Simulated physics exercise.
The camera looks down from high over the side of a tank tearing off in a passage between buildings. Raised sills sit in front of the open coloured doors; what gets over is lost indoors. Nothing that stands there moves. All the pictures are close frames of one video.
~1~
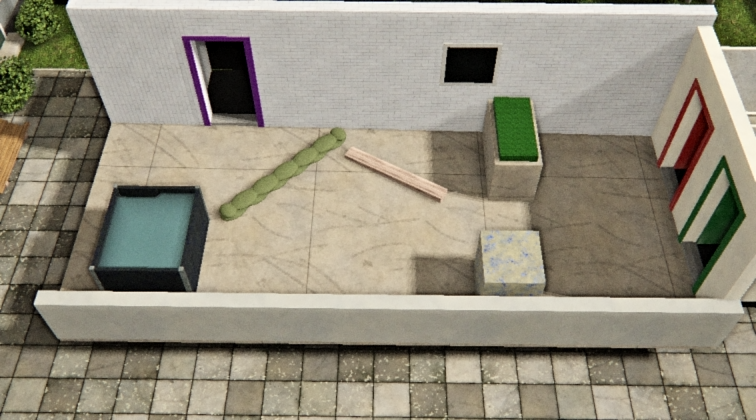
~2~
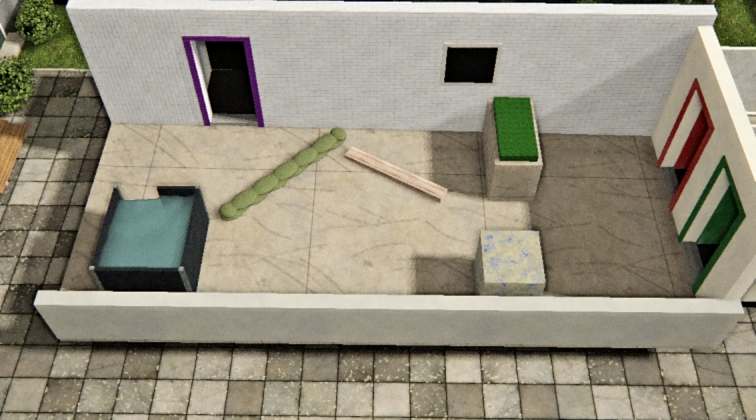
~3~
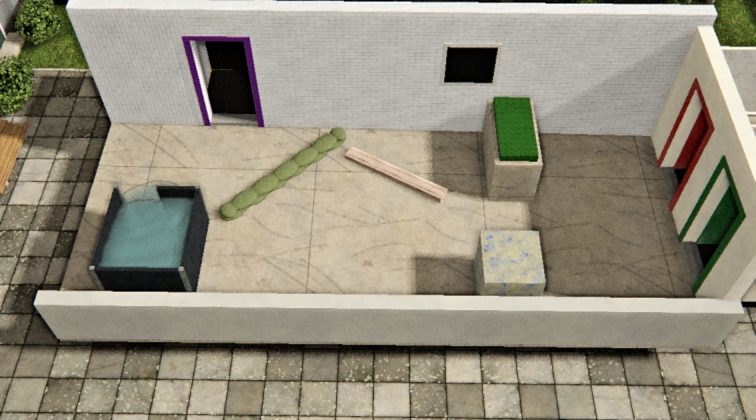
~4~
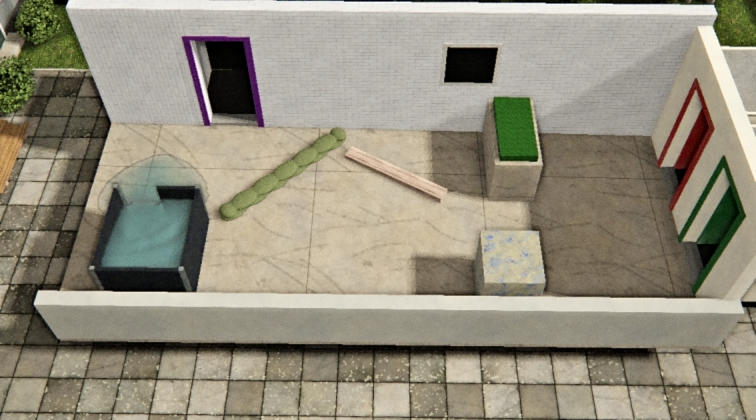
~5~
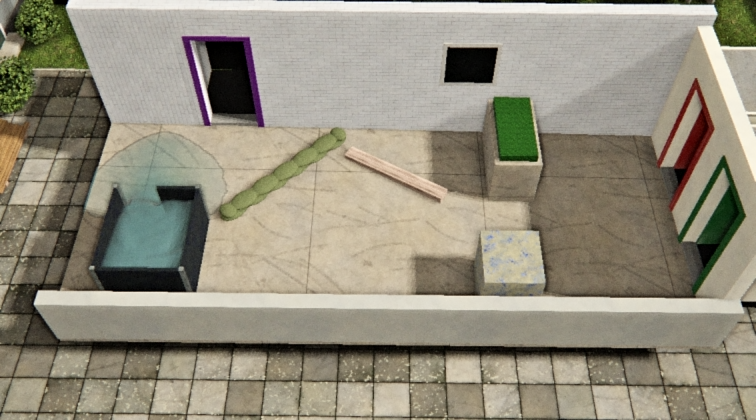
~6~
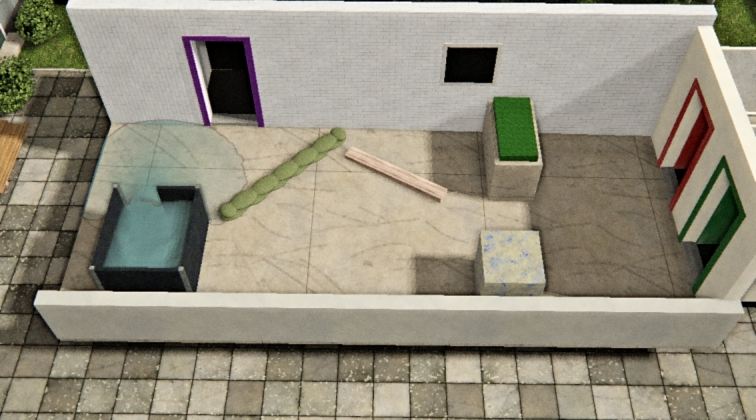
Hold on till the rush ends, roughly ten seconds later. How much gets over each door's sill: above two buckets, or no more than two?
The red door gets no more than two; the purple door gets above two buckets; the green door gets no more than two.
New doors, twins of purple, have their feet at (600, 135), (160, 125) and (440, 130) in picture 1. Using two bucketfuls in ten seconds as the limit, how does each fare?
Below; above; below.
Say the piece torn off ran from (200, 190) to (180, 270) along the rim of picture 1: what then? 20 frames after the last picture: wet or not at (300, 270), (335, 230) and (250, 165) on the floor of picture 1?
First soaked through, second soaked through, third kept bare.
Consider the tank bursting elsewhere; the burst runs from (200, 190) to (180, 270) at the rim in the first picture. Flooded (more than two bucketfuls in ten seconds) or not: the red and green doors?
As I see it, the red door tops the mark and the green door tops the mark.
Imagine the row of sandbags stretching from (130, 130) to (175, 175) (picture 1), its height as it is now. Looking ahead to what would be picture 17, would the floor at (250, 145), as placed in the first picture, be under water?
At that place: Covered.
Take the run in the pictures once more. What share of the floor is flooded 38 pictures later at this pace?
Around 30 percent, give or take.
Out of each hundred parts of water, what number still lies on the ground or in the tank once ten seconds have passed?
I'd put it at about 50 per cent.
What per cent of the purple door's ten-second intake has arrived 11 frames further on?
It comes to around 55 percent of the ten-second total.
A moment on, water covers 15 % of the floor; the red door not reached, the purple door under two buckets in, the green door not reached.
Next, water covers 15 % of the floor; the red door not reached, the purple door over two buckets in, the green door not reached.
Then, water covers 25 % of the floor; the red door not reached, the purple door over two buckets in, the green door not reached.
Later, water covers 30 % of the floor; the red door not reached, the purple door far over two buckets in, the green door not reached.
In the end, water covers 30 % of the floor; the red door wet at the sill, nothing in, the purple door far over two buckets in, the green door not reached.
